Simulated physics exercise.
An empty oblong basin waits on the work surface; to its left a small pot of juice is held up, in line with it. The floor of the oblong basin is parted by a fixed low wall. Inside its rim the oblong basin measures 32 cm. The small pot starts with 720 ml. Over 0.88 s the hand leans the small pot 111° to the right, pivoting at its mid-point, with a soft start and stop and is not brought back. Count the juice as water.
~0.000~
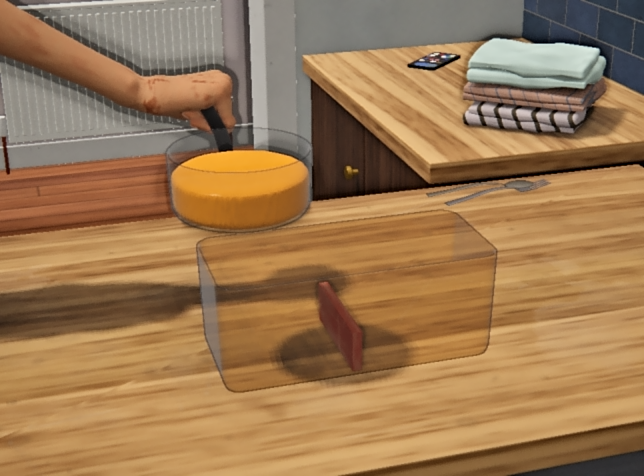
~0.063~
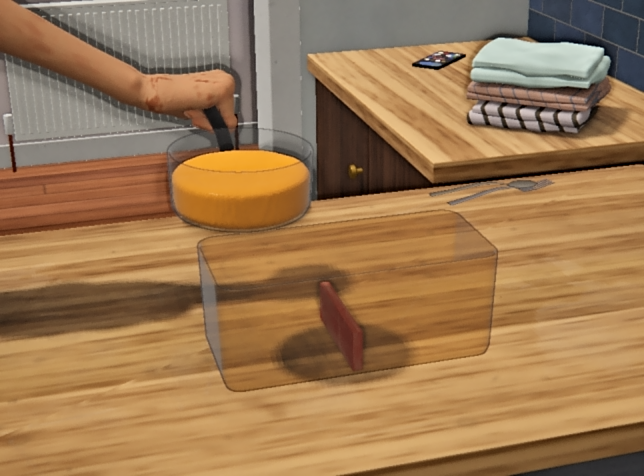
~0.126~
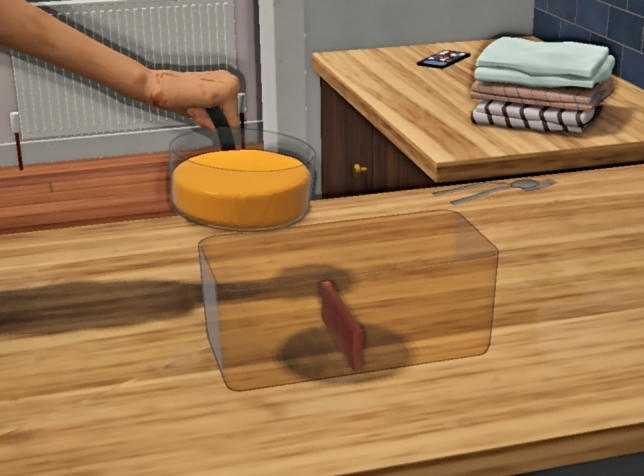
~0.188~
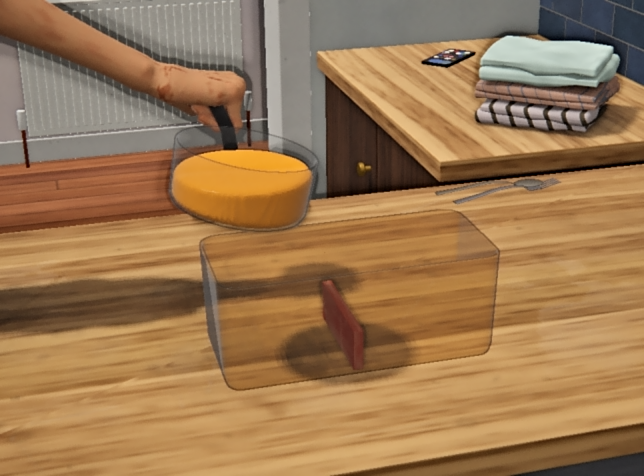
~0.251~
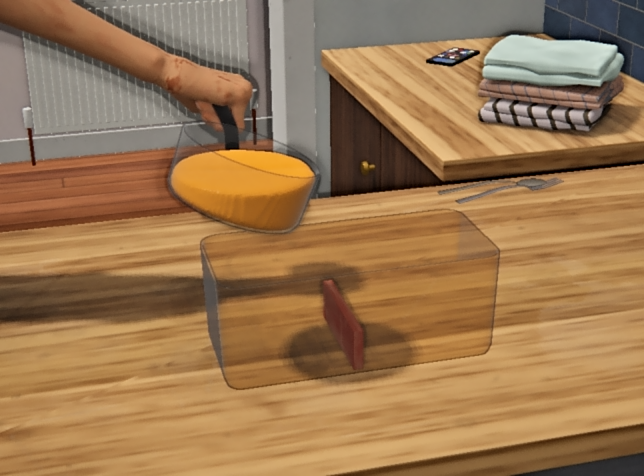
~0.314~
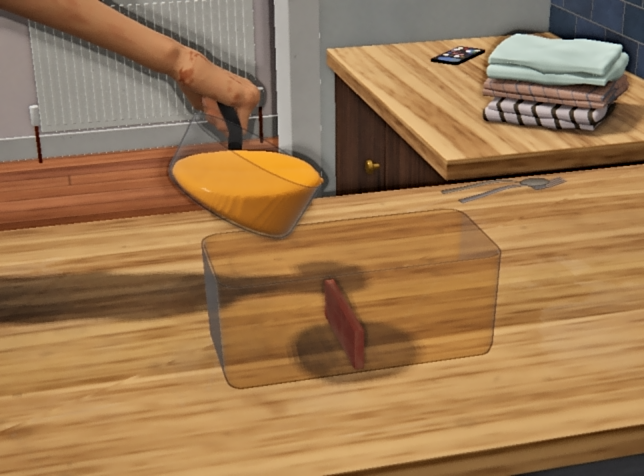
A bare arm reaches in from the upper left, its hand gripping the dark handle of a small clear pot of orange juice above a wooden kitchen worktop, seen from slightly above. An empty transparent oblong basin with a dark red upright piece showing through it sits in front, with folded towels, a phone and a fork behind. The hand gradually leans the pot to the right while the view drifts slightly.
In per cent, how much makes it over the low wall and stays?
The far part has some 51 per cent.
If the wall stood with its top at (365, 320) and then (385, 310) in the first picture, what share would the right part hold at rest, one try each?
In turn about 25 and 10 per cent.
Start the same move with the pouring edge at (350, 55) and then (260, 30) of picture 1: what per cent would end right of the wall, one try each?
In turn about 90 and 35 per cent.
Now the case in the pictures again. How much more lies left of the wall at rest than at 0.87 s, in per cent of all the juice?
Some 5 per cent.
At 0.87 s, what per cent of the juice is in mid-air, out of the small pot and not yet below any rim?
About 2 per cent.
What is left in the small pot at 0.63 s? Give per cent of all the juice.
About 24 per cent.
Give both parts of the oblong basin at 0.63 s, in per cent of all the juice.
Some 18 per cent left and 40 right.
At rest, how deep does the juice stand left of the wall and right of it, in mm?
Some 18 mm on the left and 16 mm on the right.
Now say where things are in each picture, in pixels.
In the first picture, it leans 0°; its right rim is at (308, 144); the juice meets the walls at (171, 178) and (305, 163); the oblong basin's rim runs from (206, 266) to (476, 232); the wall's top is at (340, 307).
In the second picture, it leans 1°; its right rim is at (310, 146); the juice meets the walls at (172, 176) and (306, 164).
In the third picture, it leans 6°; its right rim is at (312, 150); the juice meets the walls at (172, 175) and (306, 165).
In the fourth picture, it leans 12°; its right rim is at (315, 158); the juice meets the walls at (175, 174) and (309, 166).
In the fifth picture, it leans 21°; its right rim is at (316, 168); the juice meets the walls at (173, 172) and (311, 167).
In the sixth picture, it leans 31°; its right rim is at (317, 181); the juice meets the walls at (172, 169) and (311, 171); 1 per cent is over the edge.
By 0.63 s the tilt is 91° and 25 per cent is still to pour, 17 is left of the wall and 39 right of it.
By 0.87 s the tilt is 111° and 3 per cent is still to pour, 44 is left of the wall and 51 right of it.
By 1.11 s the tilt is 111° and 0 per cent is still to pour, 49 is left of the wall and 51 right of it.
By 1.38 s the tilt is 111° and 0 per cent is still to pour, 49 is left of the wall and 51 right of it.
At rest 49 per cent lies left of the wall, 51 right of it and 0 outside.
